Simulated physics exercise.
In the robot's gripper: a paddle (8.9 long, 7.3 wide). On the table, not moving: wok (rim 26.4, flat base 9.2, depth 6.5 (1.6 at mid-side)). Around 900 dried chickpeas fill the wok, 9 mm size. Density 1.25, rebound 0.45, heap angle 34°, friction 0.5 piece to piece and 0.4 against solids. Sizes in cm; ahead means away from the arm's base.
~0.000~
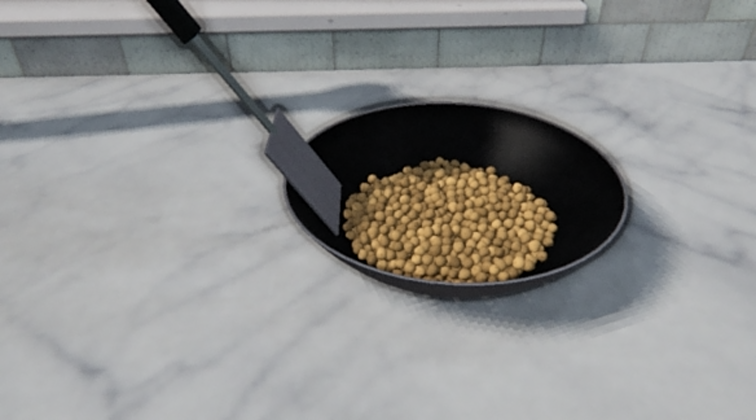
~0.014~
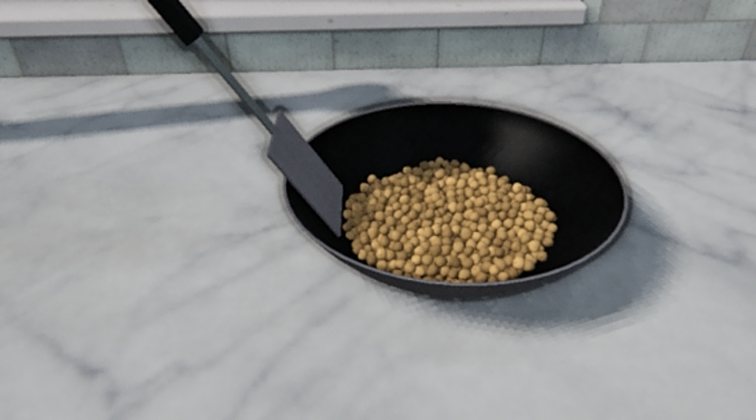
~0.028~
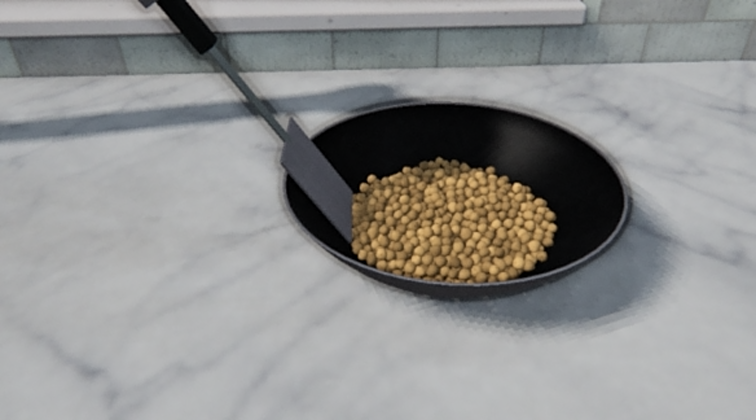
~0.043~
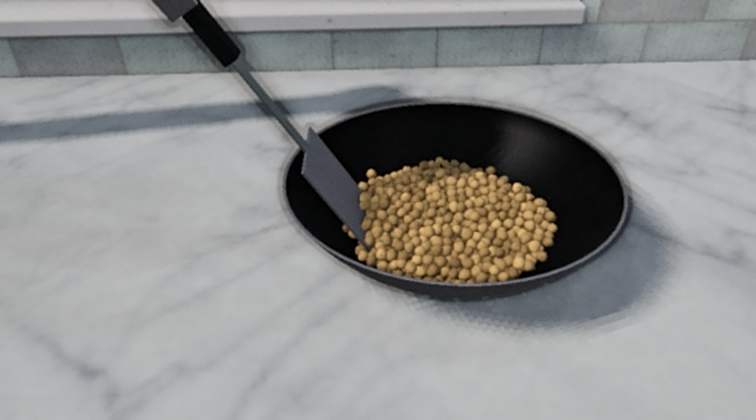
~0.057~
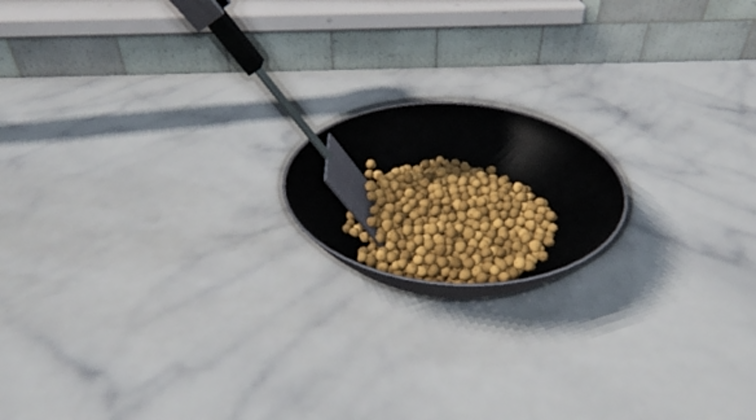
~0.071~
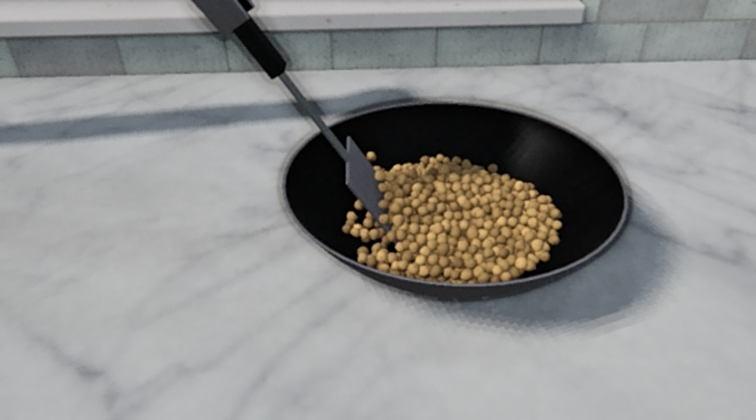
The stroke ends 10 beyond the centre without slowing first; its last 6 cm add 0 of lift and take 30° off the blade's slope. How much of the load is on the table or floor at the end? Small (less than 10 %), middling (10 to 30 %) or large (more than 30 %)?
Share on the table or floor: Large (more than 30 %).
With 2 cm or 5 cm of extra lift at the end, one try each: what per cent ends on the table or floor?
Some 35 and 35 per cent.
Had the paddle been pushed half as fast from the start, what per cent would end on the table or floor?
It would be near 15 per cent.
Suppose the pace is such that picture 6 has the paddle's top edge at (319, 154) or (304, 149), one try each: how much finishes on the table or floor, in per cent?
Some 25 and 15 per cent.
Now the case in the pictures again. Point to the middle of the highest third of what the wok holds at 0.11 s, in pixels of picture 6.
Near (483, 201).
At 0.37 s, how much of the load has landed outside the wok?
About 10 per cent.
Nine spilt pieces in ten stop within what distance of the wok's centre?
About 40 cm.
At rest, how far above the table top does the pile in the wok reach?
Roughly 6.5 cm.
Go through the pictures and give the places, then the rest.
The paddle top edge at (272, 129), sloping 58°; upper third of the load around (447, 208), from x 350 to 550, top at y 160; 900 in the wok, in the first frame.
The paddle top edge at (274, 131), sloping 58°; upper third of the load around (447, 209), from x 350 to 550, top at y 160, in the second frame.
The paddle top edge at (286, 138), sloping 58°; upper third of the load around (447, 209), from x 350 to 550, top at y 160, in the third frame.
The paddle top edge at (306, 148), sloping 58°; upper third of the load around (442, 208), from x 350 to 550, top at y 160, in the fourth frame.
The paddle top edge at (327, 155), sloping 58°; upper third of the load around (441, 206), from x 350 to 550, top at y 160, in the fifth frame.
The paddle top edge at (347, 158), sloping 58°; upper third of the load around (444, 205), from x 350 to 555, top at y 155; 900 in the wok, in the sixth frame.
After 0.11 s, sloping 58°, highest piece 7 above the table; 900 in the wok.
After 0.15 s, sloping 50°, highest piece 8 above the table; 900 in the wok.
After 0.37 s, sloping 28°, highest piece 10 above the table; 567 in the wok, 99 on the table or floor, 234 on the blade or in flight.
After 1.42 s, sloping 28°, highest piece 6 above the table; 565 in the wok, 335 on the table or floor.
In the end, 565 in the wok, 335 on the table or floor. That is 37 % on the table or floor.
